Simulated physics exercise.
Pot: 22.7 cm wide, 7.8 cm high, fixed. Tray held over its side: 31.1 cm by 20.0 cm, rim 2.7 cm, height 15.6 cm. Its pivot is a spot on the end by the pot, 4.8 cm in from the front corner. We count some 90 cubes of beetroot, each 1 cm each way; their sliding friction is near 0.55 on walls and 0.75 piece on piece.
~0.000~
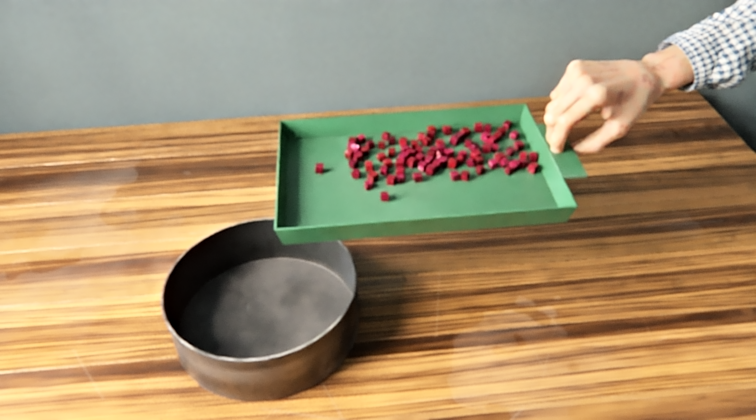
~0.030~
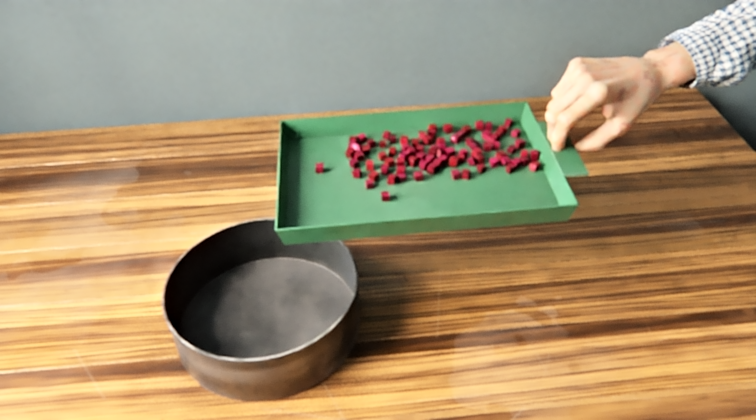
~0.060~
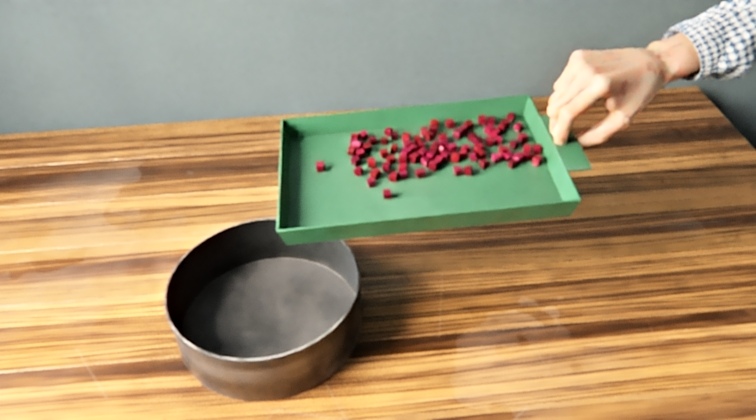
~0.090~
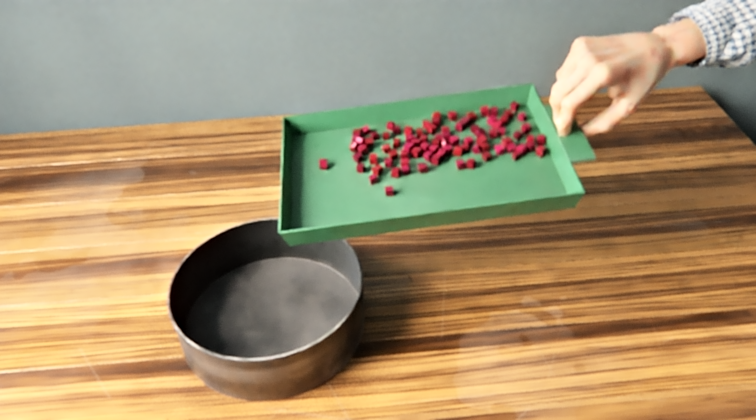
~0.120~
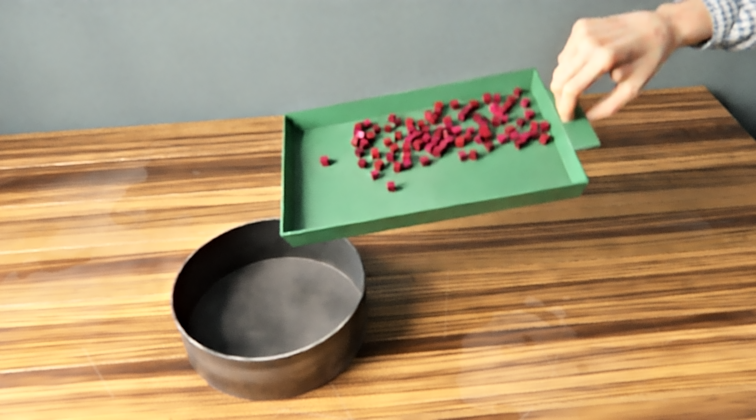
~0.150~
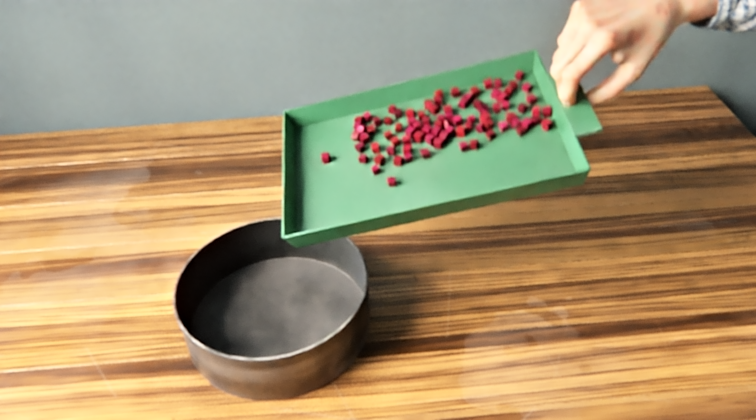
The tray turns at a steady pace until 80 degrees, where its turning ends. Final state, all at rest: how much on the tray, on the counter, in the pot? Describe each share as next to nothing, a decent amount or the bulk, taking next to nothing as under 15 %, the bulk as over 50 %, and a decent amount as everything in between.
Tray: A little; counter: A little; pot: The greater portion.
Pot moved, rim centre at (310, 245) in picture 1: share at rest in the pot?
10 %.
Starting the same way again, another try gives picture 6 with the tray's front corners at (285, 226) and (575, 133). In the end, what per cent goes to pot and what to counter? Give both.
Per cent by place - pot 20, counter 75.
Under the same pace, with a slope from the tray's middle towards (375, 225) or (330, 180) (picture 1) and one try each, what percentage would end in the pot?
Approximately 60 percent, then 20 percent.
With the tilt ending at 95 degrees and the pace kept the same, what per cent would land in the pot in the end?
I'd say close to 95 percent.
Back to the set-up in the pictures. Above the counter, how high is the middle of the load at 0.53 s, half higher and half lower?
About 28 centimetres.
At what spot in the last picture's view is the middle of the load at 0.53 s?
Near (318, 130).
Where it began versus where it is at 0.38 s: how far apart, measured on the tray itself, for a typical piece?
Displacement on the tray: About 0 cm.
Then, at 0.38 s, tilt 48 degrees; the tray holds 100 %, the pot 0 %.
After 0.53 s, tilt 71 degrees; the tray holds 100 %, the pot 0 %.
After 0.80 s, tilt 80 degrees; the tray holds 15 %, the pot 85 %.
In the end, at 1.9 s, tray 5 %, counter 0 %, pot 90 %.
